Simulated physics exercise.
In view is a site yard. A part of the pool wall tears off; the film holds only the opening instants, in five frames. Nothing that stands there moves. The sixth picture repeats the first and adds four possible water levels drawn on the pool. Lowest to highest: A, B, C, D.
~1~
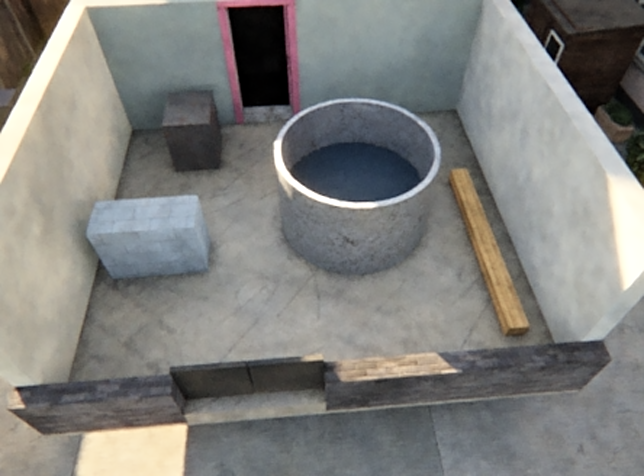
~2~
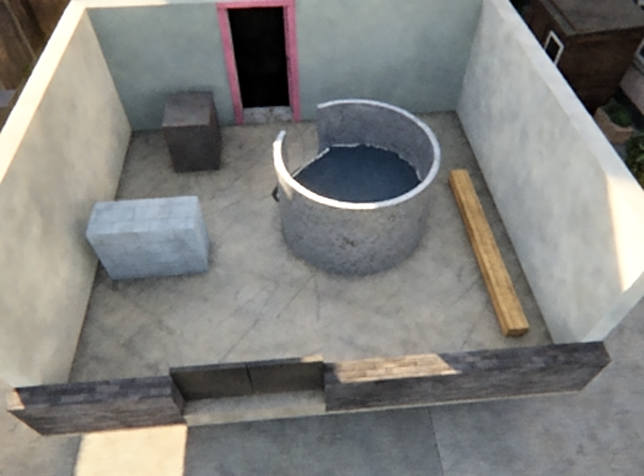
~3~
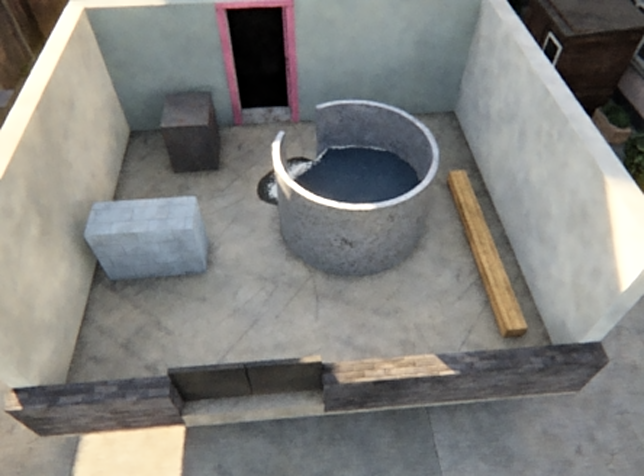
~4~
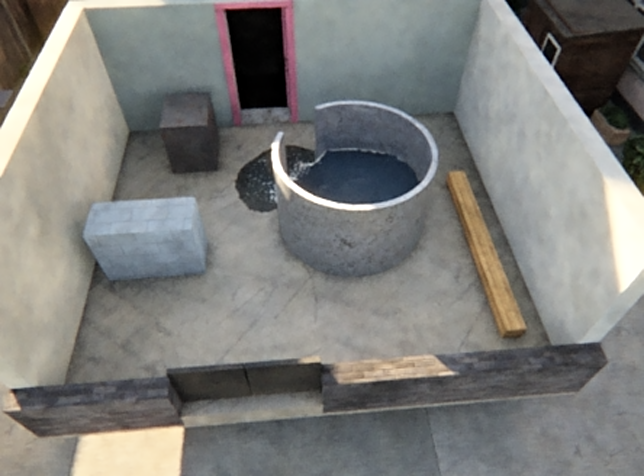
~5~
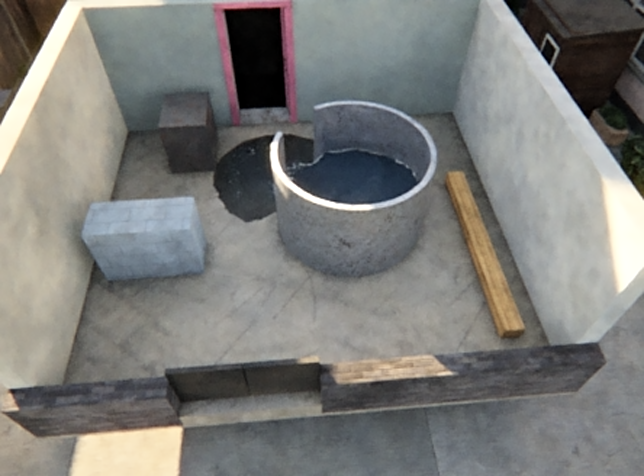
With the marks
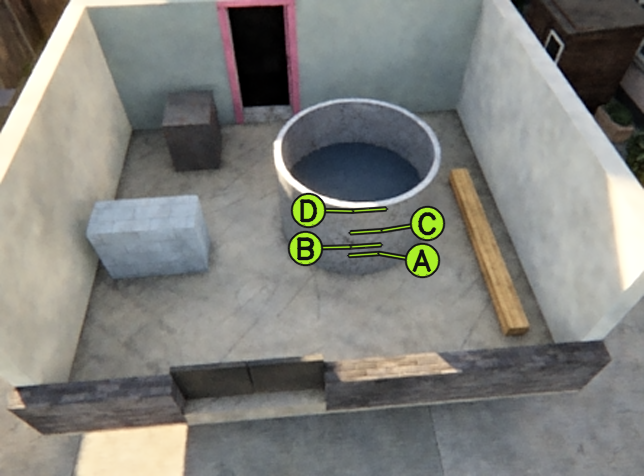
In a walled site yard with a pink doorway, a round grey pool of dark water stands between pale blocks and a timber beam. A gap opens in the pool's back-left wall, and water slips out through it, then spreads in a dark patch across the floor toward the dark block and doorway.
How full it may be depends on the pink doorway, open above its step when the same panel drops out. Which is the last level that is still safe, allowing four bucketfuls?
Take A.
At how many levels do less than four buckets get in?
One of the four.
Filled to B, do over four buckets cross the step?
Yes, it does.
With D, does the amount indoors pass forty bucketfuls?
Yes.
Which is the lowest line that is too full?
B.
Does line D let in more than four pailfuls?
Yes, that goes wrong.
On the marked copy, A at (364, 254); B at (365, 245); C at (366, 231); D at (368, 210); from the bottom up A, B, C, D.
With A, a bucket or two gets in.
With B, about 10 bucketfuls get in.
With C, dozens of bucketfuls pour in.
With D, dozens of bucketfuls pour in.
